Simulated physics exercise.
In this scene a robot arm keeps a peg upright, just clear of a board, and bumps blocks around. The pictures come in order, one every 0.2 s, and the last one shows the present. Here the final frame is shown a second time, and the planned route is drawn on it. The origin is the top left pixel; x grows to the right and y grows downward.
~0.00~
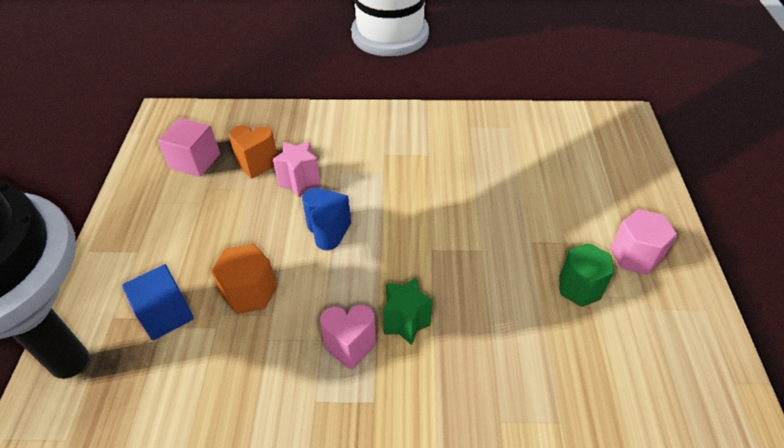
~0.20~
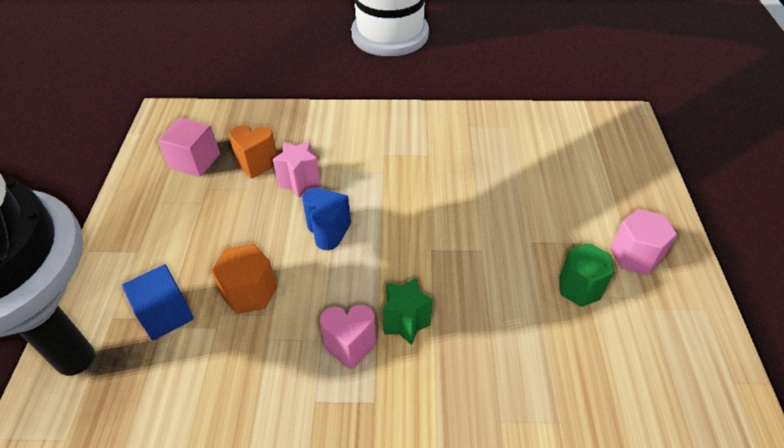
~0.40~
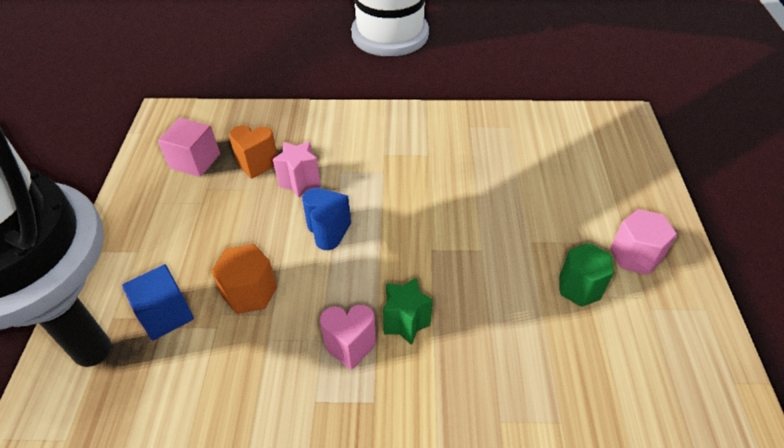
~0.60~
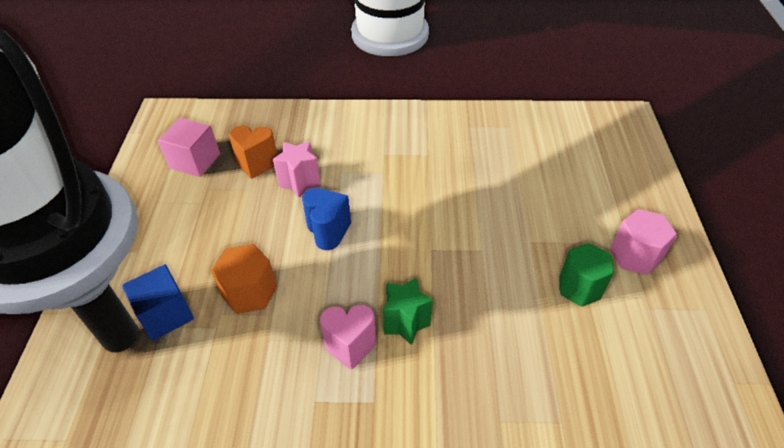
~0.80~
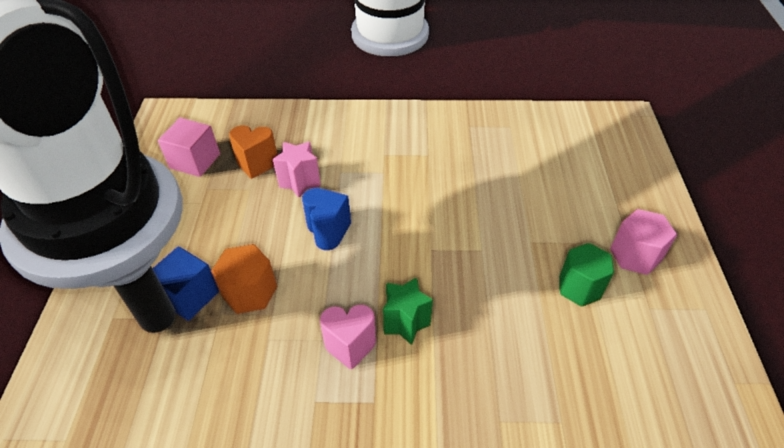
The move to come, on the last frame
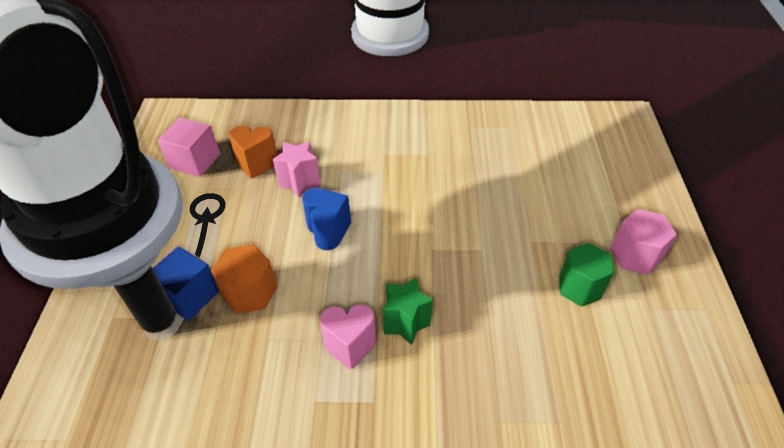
A black and white robot arm with a dark peg reaches in at the left of a light wooden board, seen from above at an angle. Pink, orange, blue and green blocks are scattered across it, mostly left and centre, with a green and a pink one at right. The peg slides rightward and pushes the blue cube up beside the orange block, while the others stay still.
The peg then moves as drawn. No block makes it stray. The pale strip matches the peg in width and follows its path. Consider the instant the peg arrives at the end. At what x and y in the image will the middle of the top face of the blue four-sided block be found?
My prediction: (229, 208).
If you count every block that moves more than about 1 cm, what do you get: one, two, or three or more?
The number of blocks that move over 1 cm is one.
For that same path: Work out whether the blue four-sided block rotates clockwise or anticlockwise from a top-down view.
The turn is clockwise.
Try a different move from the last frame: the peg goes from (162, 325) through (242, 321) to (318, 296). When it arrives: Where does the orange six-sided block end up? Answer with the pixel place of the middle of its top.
It is at (266, 251).
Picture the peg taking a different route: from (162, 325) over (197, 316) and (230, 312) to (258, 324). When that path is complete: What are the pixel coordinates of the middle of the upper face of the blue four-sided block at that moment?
So, by the moment the path ends, you'll find the top centre of the blue four-sided block at (196, 253).
The line goes from (162, 325) through (187, 282) and (201, 242) to (208, 207).
On the path given first. One third of the way, peg at (184, 275); blue four-sided block at (208, 231), turned 20° clockwise.
Two thirds of the way, peg at (199, 235); blue four-sided block at (228, 208), turned 50° clockwise.
At the end, peg at (205, 200); blue four-sided block at (229, 208), turned 50° clockwise; orange six-sided block unmoved.
